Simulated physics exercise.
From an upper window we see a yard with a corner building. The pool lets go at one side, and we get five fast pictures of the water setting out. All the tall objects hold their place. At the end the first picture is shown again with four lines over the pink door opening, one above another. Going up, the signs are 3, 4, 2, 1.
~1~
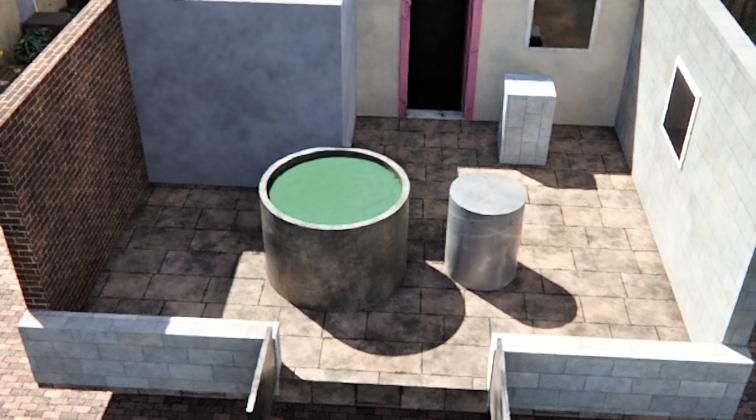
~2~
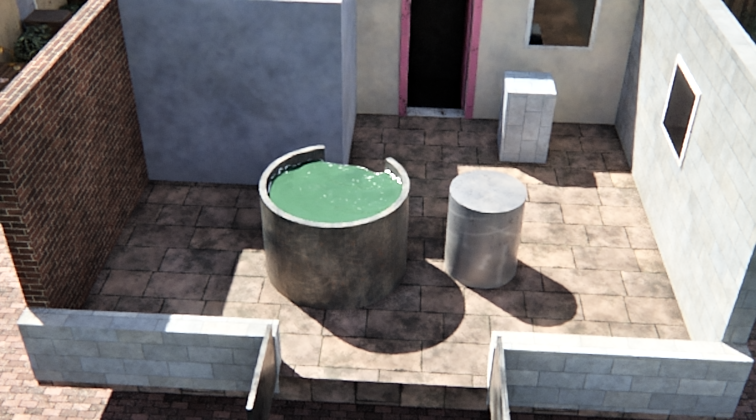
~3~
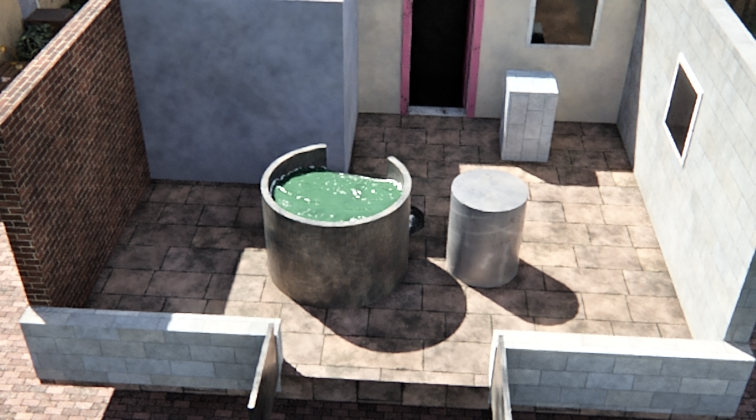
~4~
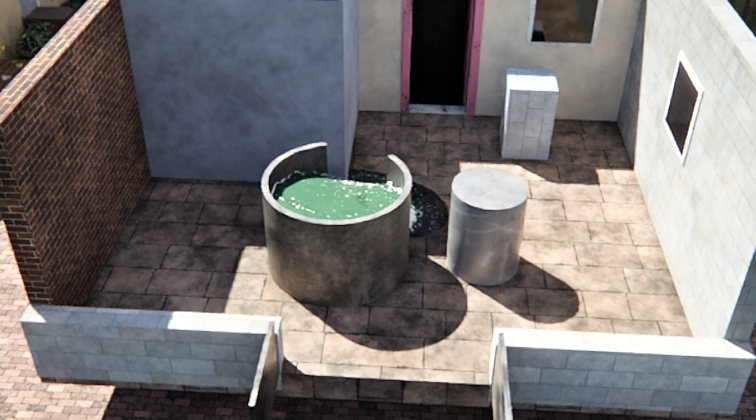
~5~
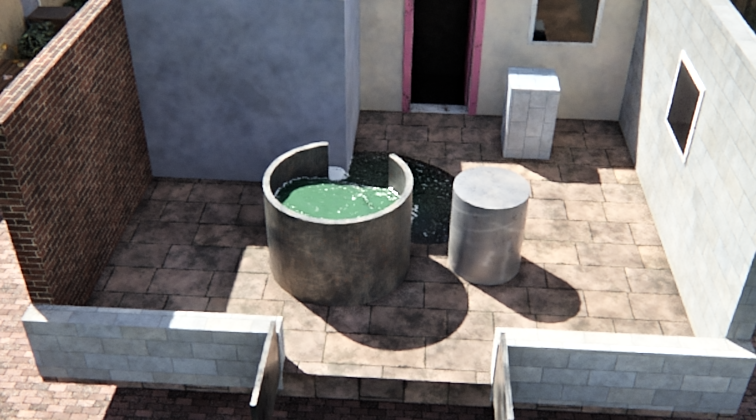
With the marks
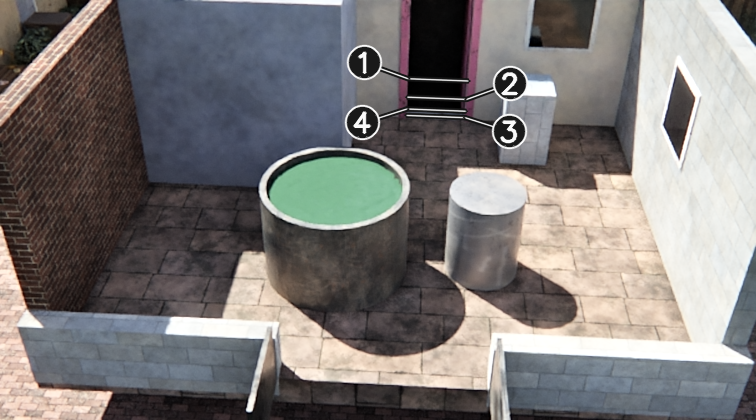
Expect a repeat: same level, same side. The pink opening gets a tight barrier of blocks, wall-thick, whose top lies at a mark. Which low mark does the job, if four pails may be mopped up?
Use line 2.
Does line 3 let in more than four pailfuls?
Yes.
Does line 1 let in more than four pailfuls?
No, not at all.
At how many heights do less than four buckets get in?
Two.
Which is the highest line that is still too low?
4 it is.
In white, 1 at (438, 79); 2 at (437, 98); 3 at (435, 116); 4 at (436, 110); from the bottom up 3, 4, 2, 1.
With 1, nothing gets over.
With 2, a bucket or two gets in.
With 3, dozens of bucketfuls pour in.
With 4, some 20 bucketfuls get in.
